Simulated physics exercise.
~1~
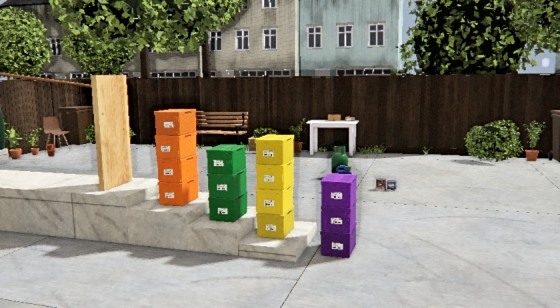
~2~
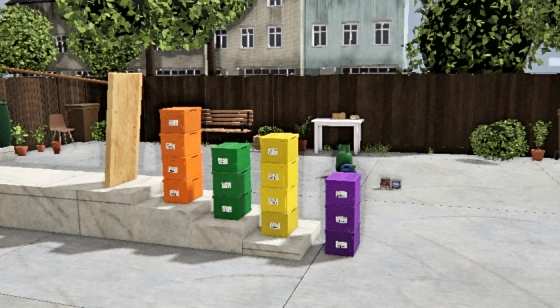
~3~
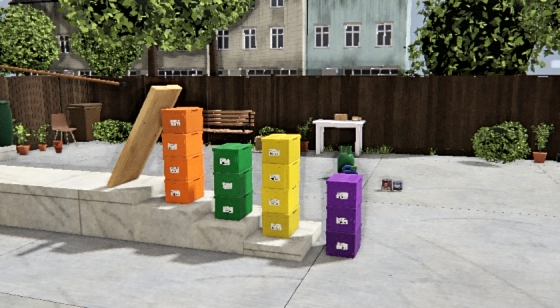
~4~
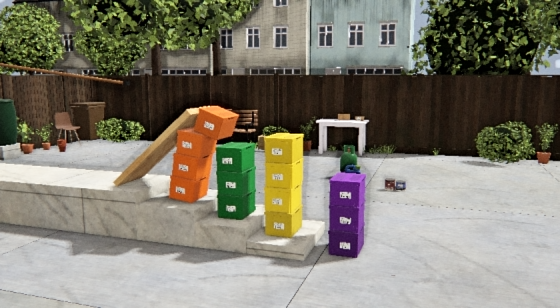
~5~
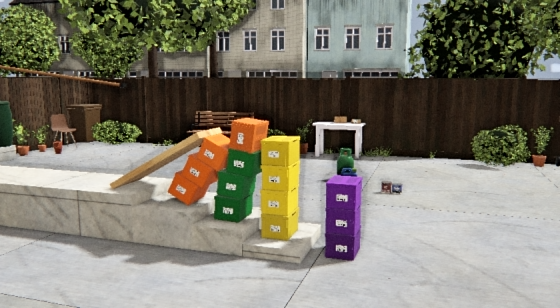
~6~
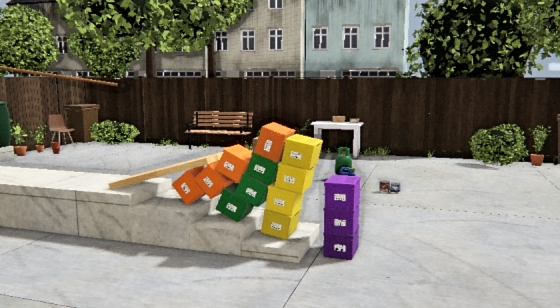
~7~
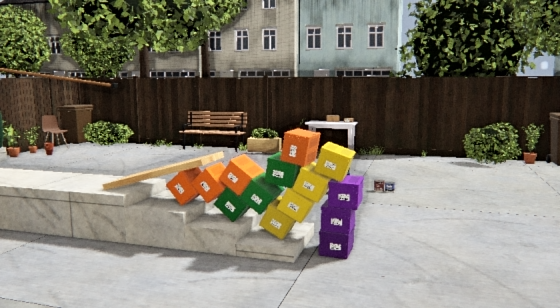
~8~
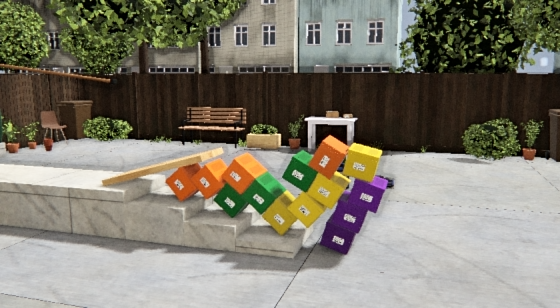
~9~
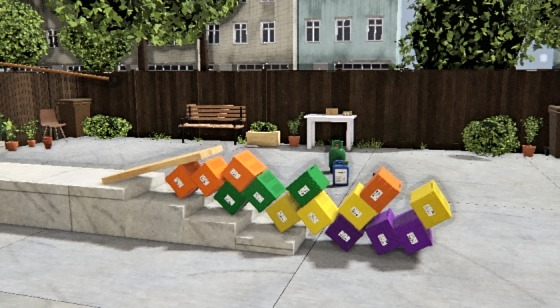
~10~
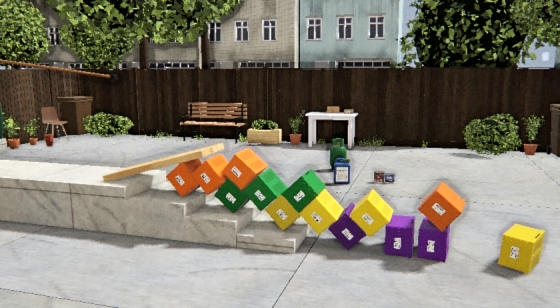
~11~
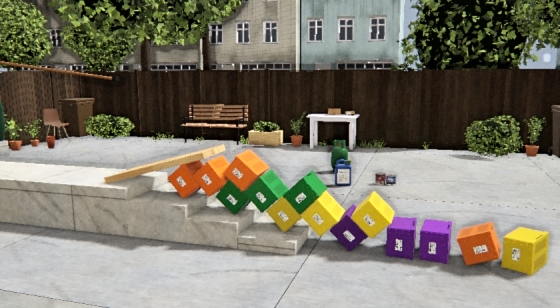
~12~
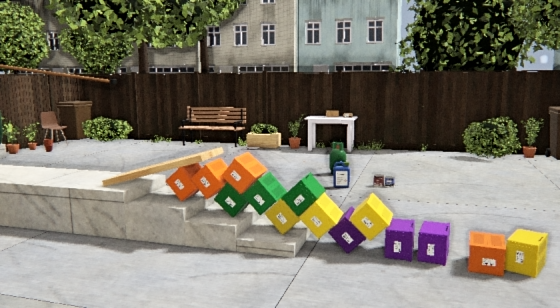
In a paved yard with a dark wooden fence and houses behind, a slightly swaying view from the front shows stacks of orange, green, yellow and purple boxes descending pale stone steps from left to right. A tall wooden board at the left tips rightward into the orange stack. The orange boxes topple against the green ones, which lean into the yellow, and the yellow stack knocks over the purple. One yellow and one orange box tumble out across the paving at right. Everything settles in a slanting row down the steps, the board resting low behind it.
